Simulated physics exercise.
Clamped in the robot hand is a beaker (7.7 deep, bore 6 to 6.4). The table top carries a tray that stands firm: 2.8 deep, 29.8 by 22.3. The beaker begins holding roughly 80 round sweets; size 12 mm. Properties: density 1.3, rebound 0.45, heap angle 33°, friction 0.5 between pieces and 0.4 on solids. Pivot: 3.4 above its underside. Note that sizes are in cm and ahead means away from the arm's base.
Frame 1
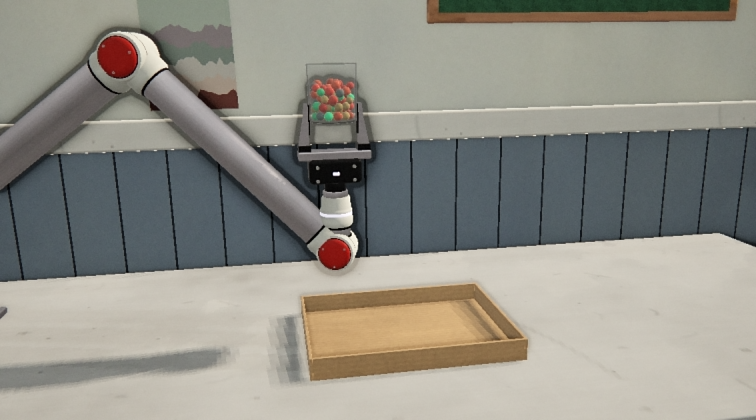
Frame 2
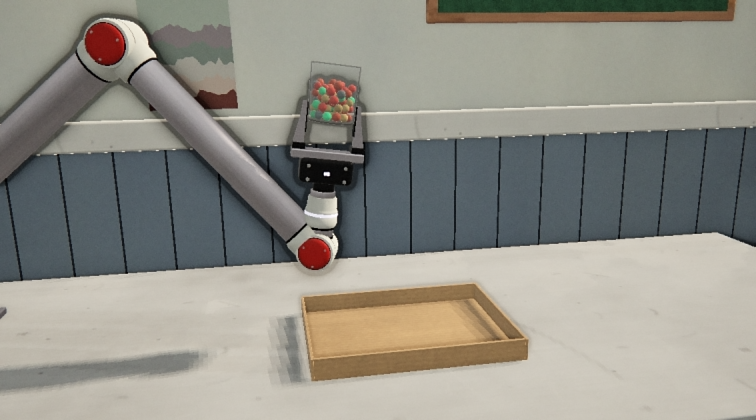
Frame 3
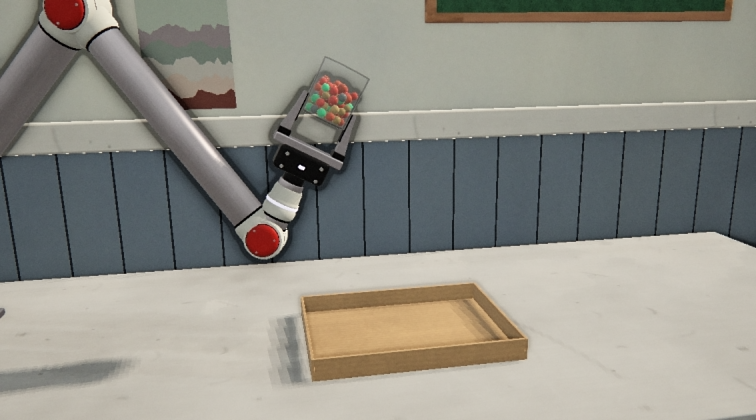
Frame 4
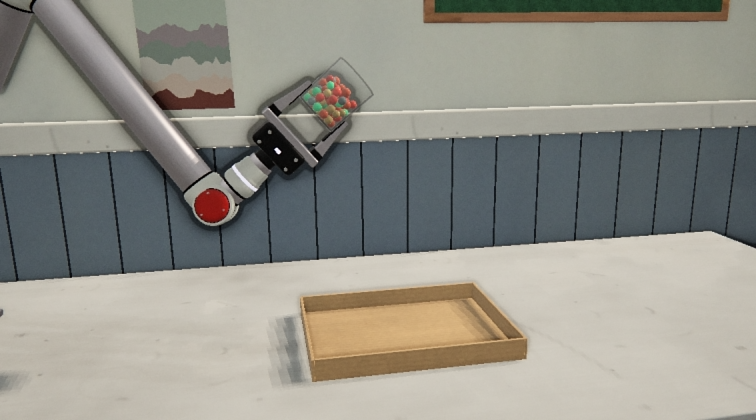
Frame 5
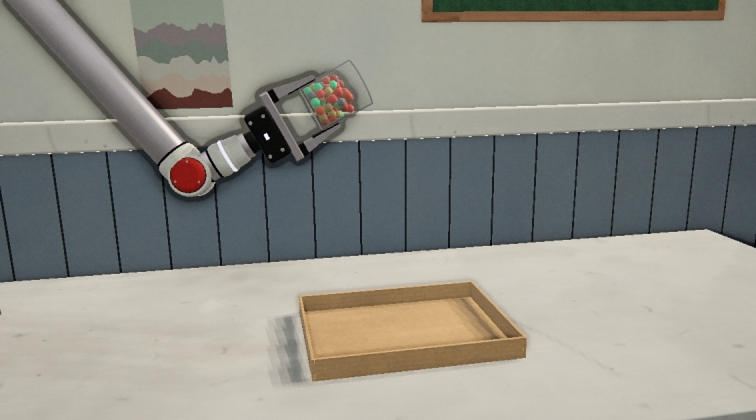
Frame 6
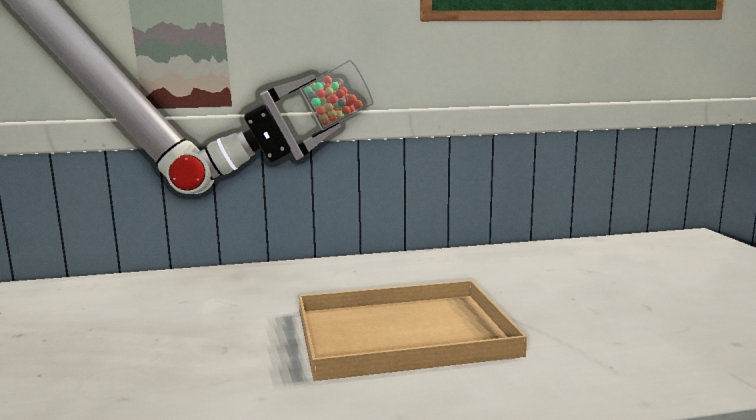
A grey robot arm with red joint caps holds a clear beaker of red, green and orange round sweets above a white table, seen from slightly above in a room with blue panelling. A light-brown tray rests on the table, below a mountain-like picture and a green board. The arm shifts left and its wrist rises, tilting the beaker rightward, then barely moves while the view stays nearly steady.
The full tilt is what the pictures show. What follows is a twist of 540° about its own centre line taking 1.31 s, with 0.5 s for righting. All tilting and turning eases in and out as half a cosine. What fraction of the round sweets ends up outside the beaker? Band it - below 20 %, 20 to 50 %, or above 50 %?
My answer is below 20 %.
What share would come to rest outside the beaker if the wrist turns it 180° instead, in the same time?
Share: Close to 0 %.
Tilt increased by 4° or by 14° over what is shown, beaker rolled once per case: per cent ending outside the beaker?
Estimates: Close to 5 % and 25 %.
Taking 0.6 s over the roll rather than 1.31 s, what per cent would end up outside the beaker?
That would give near 0 in a hundred.
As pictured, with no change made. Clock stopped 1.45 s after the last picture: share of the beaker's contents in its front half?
Estimated share: About 45 %.
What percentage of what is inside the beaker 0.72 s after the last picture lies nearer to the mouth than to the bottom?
Looks like around 35 per cent to me.
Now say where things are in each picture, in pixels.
Beaker middle at (332, 94), upright; upper third of the load around (331, 90), from x 315 to 350, top at y 85; 77 in the beaker, in the first picture.
Beaker middle at (333, 94), tipped 8°; upper third of the load around (332, 91), from x 315 to 350, top at y 85, in the second picture.
Beaker middle at (334, 95), tipped 28°; upper third of the load around (329, 90), from x 310 to 355, top at y 80, in the third picture.
Beaker middle at (335, 96), tipped 50°; upper third of the load around (330, 90), from x 310 to 355, top at y 80, in the fourth picture.
Beaker middle at (335, 96), tipped 63°; upper third of the load around (328, 88), from x 310 to 350, top at y 80, in the fifth picture.
Beaker middle at (336, 96), tipped 64°; upper third of the load around (328, 89), from x 310 to 360, top at y 80; 77 in the beaker, in the sixth picture.
Then, 0.72 s after the last picture, tipped 64°, highest piece 40 above the table; 77 in the beaker.
Then, 1.45 s after the last picture, tipped 53°, highest piece 38 above the table; 76 in the beaker, 1 in the tray.
Then, 2.01 s after the last picture, upright, highest piece 40 above the table; 76 in the beaker, 1 in the tray.
Then, 2.71 s after the last picture, upright, highest piece 40 above the table; 76 in the beaker, 1 in the tray.
Final count, 76 in the beaker, 1 in the tray. That is 1 % outside the beaker.
